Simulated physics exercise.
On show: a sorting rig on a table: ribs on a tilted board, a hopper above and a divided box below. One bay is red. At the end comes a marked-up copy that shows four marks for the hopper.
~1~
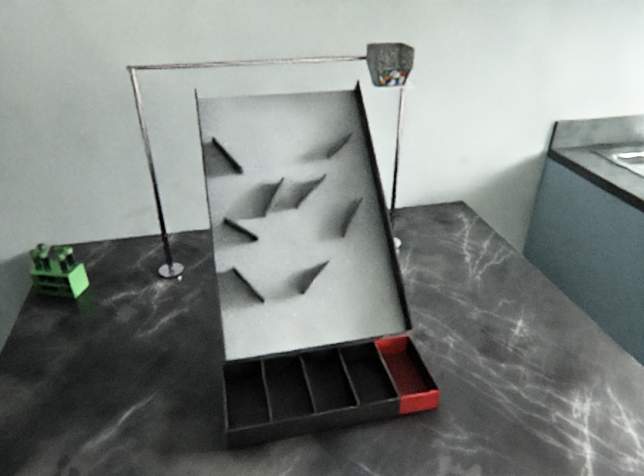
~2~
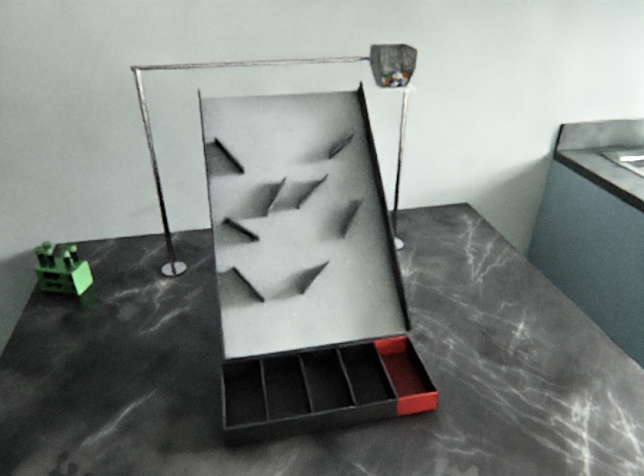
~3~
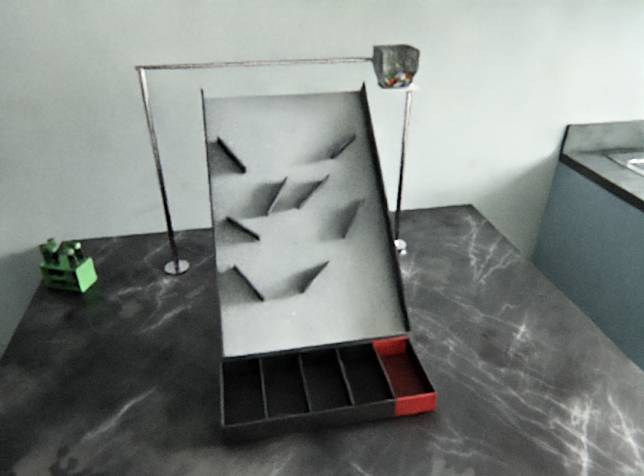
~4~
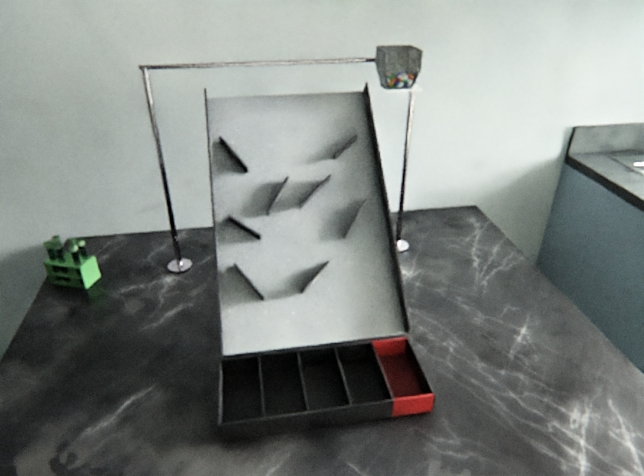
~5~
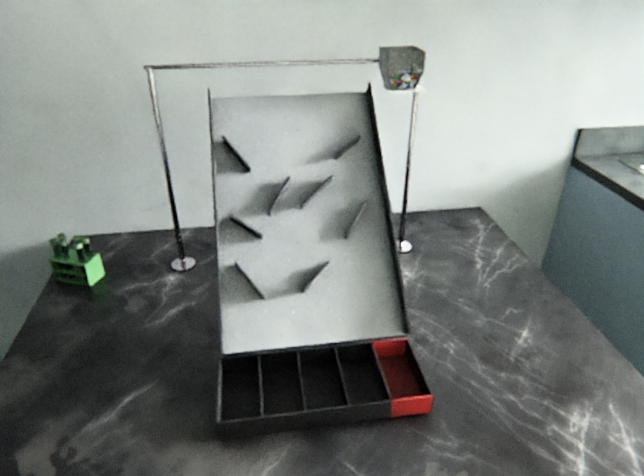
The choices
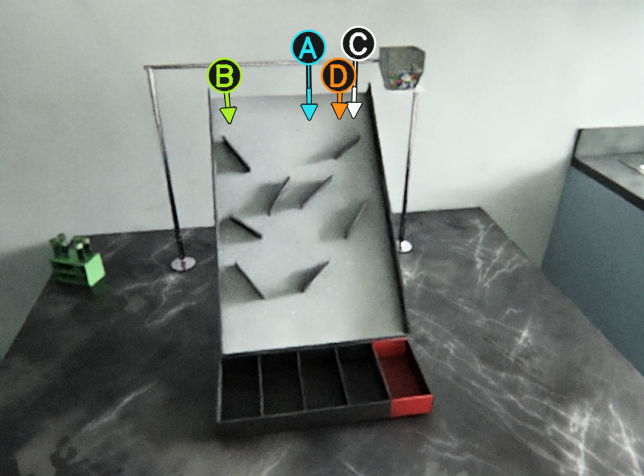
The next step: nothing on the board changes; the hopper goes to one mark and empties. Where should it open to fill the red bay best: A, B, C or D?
The answer is mark C.
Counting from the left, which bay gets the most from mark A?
The second from the left.
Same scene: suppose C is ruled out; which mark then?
Here it is mark D.
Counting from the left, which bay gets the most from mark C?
The fifth from the left.
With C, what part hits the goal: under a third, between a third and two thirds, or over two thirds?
Mark C gives between a third and two thirds.
On the marked copy, mark A meets the board at (309, 114); mark B meets the board at (229, 117); mark C meets the board at (353, 112); mark D meets the board at (339, 112).
With A, not one piece in the red bay, the larger part in other bays, roughly a quarter held on the board.
With B, not one piece in the red bay, roughly a third in other bays, roughly two thirds held on the board.
With C, roughly half in the red bay, roughly a third in other bays, about a tenth held on the board.
With D, about a tenth in the red bay, roughly two thirds in other bays, roughly a quarter held on the board.
